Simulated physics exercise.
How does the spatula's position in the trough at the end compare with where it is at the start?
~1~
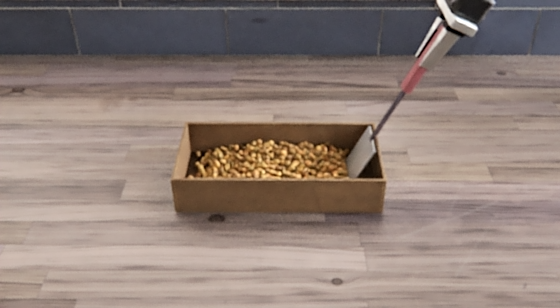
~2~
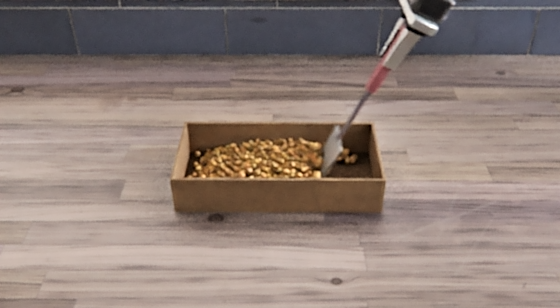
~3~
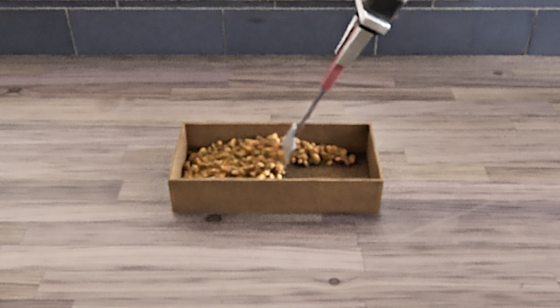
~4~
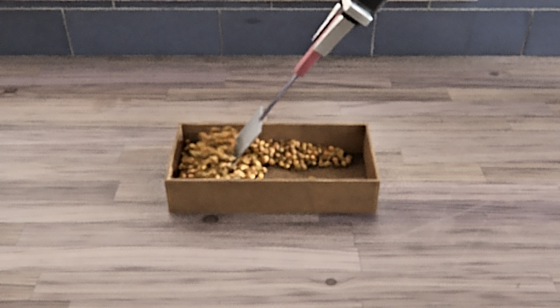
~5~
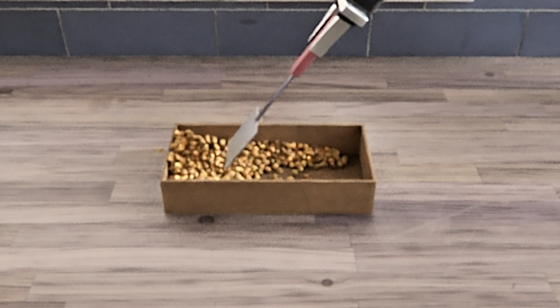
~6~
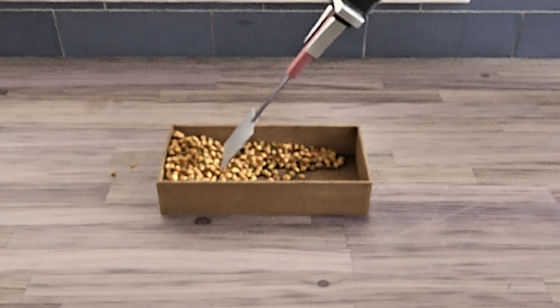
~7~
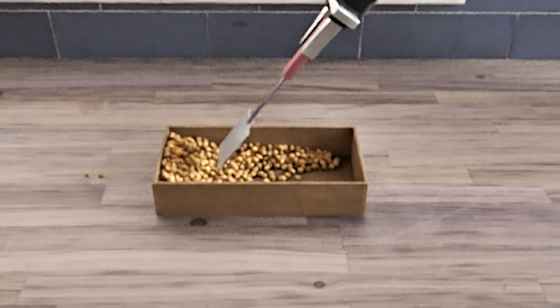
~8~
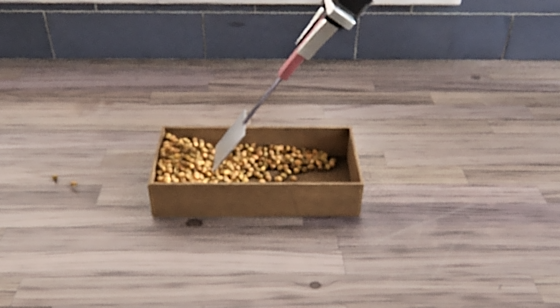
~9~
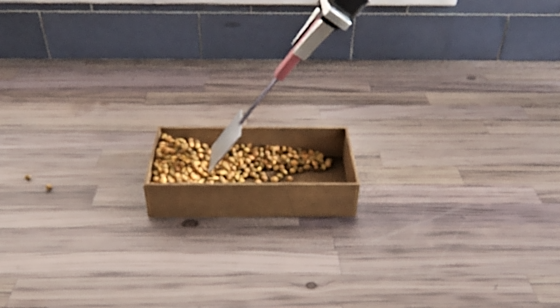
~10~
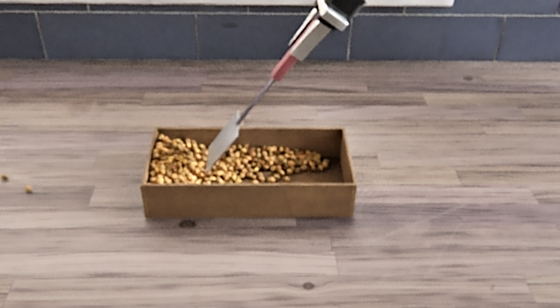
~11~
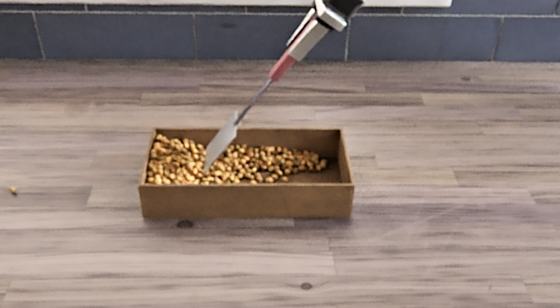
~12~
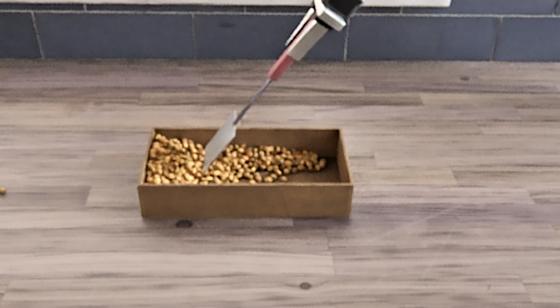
At the start the spatula is at the right end of the trough, and by the end it is well to the left, resting among the chickpeas in the left half.
